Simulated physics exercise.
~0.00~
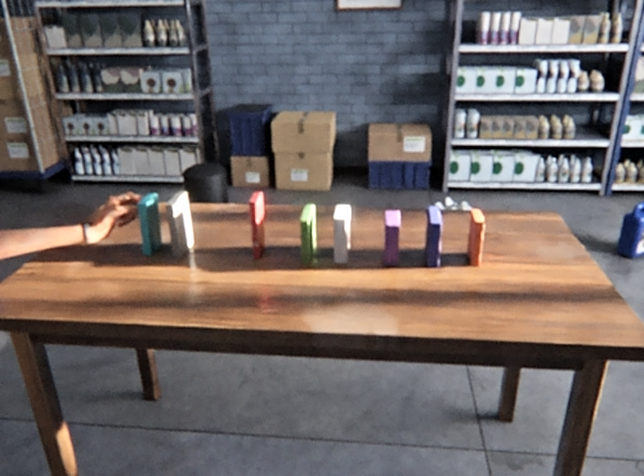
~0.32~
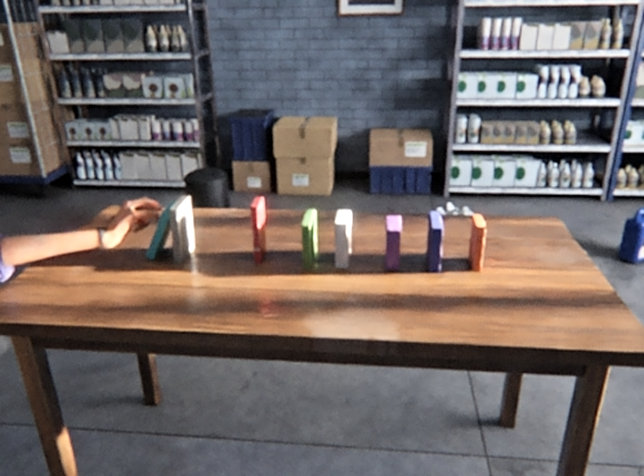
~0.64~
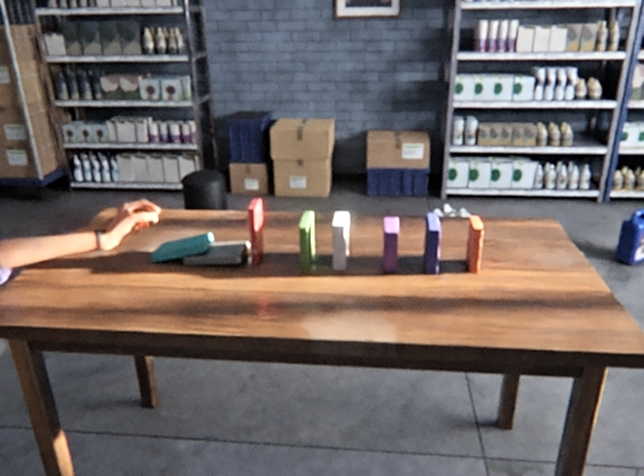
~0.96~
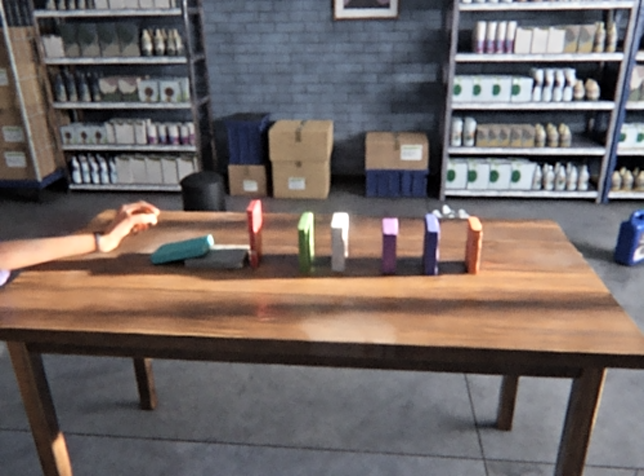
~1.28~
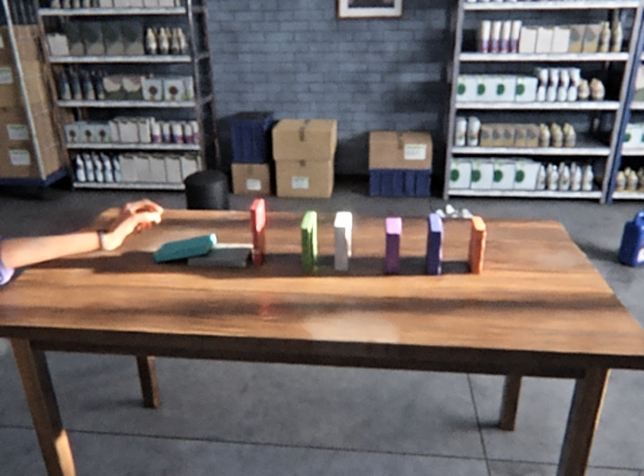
On a wooden table in a storeroom, a hand tips a turquoise board rightward, toppling the grey block while the rest stay standing.
